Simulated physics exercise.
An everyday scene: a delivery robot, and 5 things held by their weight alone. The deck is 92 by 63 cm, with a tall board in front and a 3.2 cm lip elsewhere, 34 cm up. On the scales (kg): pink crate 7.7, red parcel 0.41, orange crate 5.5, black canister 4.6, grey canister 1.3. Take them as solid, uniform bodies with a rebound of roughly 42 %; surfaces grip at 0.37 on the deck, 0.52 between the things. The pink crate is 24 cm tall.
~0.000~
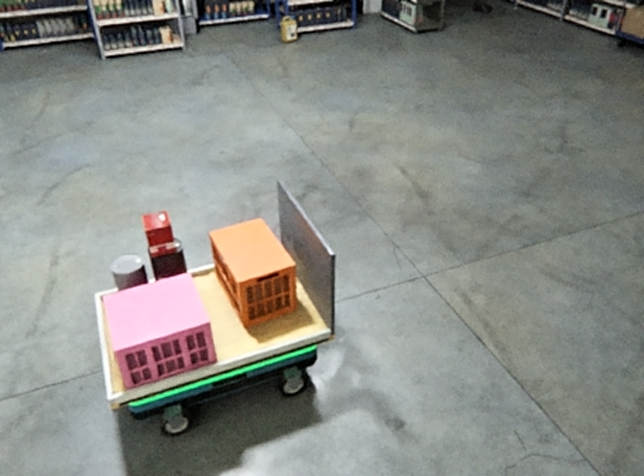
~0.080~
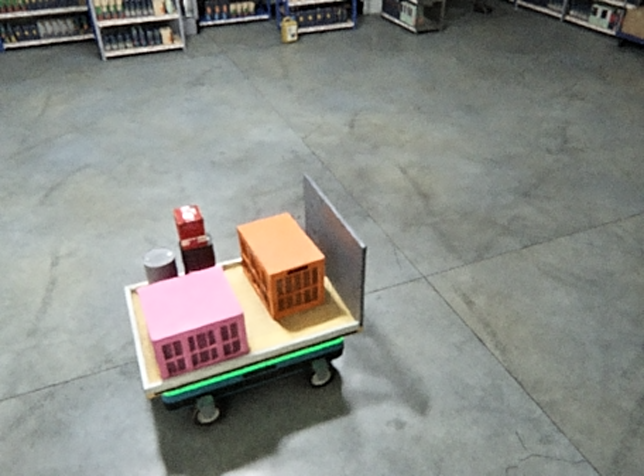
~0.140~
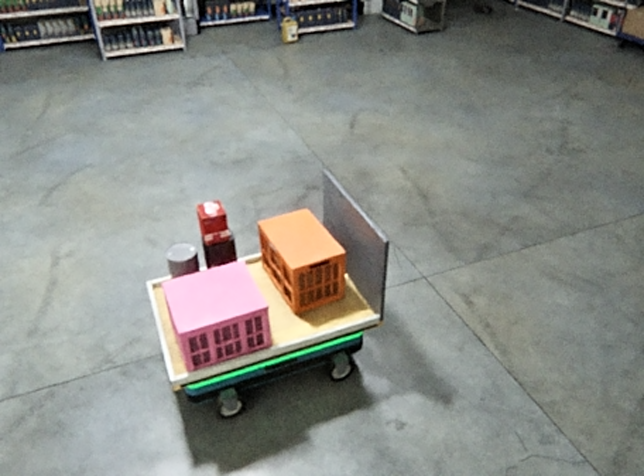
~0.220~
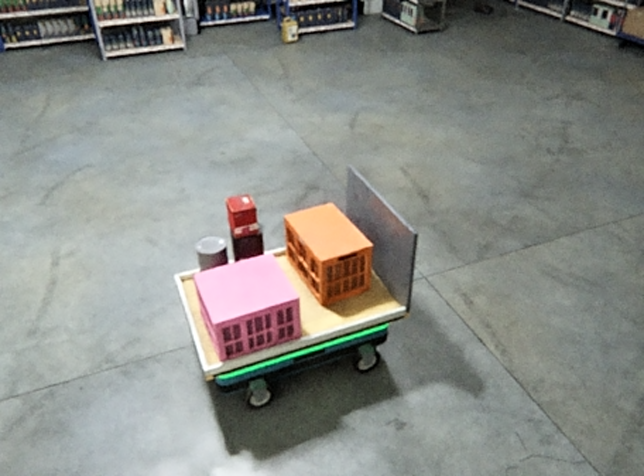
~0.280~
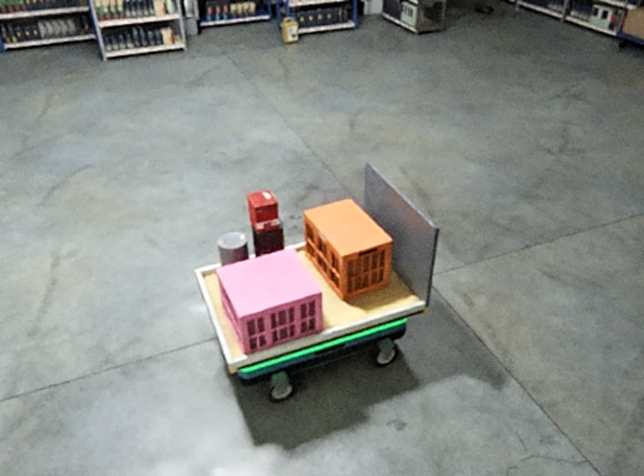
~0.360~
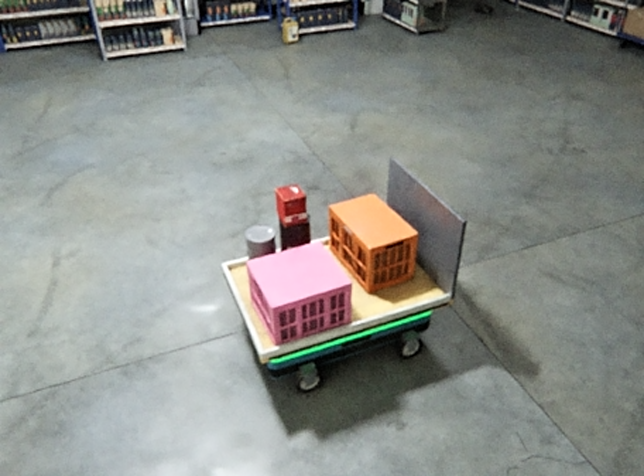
At the start, a low wheeled robot cart stands left of centre on a grey concrete floor, carrying a pink crate, an orange crate, a red parcel and two canisters. It then rolls steadily to the right and slightly upward in view, its load keeping the same arrangement on the deck.
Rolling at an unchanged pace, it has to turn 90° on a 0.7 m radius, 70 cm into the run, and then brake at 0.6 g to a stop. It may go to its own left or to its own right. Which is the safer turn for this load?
Less is lost turning left.
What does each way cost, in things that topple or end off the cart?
Turning left 0, turning right 3.
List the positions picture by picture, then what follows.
In the first frame, 0 cm covered; pink crate (160, 330); red parcel (159, 234).
In the second frame, 14 cm covered; grey canister (164, 279); orange crate (281, 264).
In the third frame, 24 cm covered; grey canister (186, 273).
In the fourth frame, 37 cm covered; orange crate (327, 253).
In the fifth frame, 48 cm covered; grey canister (235, 261); orange crate (346, 248).
In the sixth frame, 61 cm covered; pink crate (299, 293); red parcel (291, 206).
Turning left. At 0.76 s, 129 cm covered, turned 36°; red parcel moved 4 cm near (379, 168); orange crate moved 18 cm; black canister moved 4 cm.
After 1.26 s, 214 cm covered, turned 90°; red parcel moved 10 cm near (351, 114); orange crate moved 16 cm; black canister moved 10 cm.
In the end (2.0 s), not toppled but over 10 cm from the start, pink crate, red parcel, orange crate, black canister and grey canister. At the end, from the last picture's camera, pink crate near (368, 131), red parcel near (329, 95).
Turning right instead, red parcel, black canister and grey canister tipped over or off the cart, 3 of 5 in all.
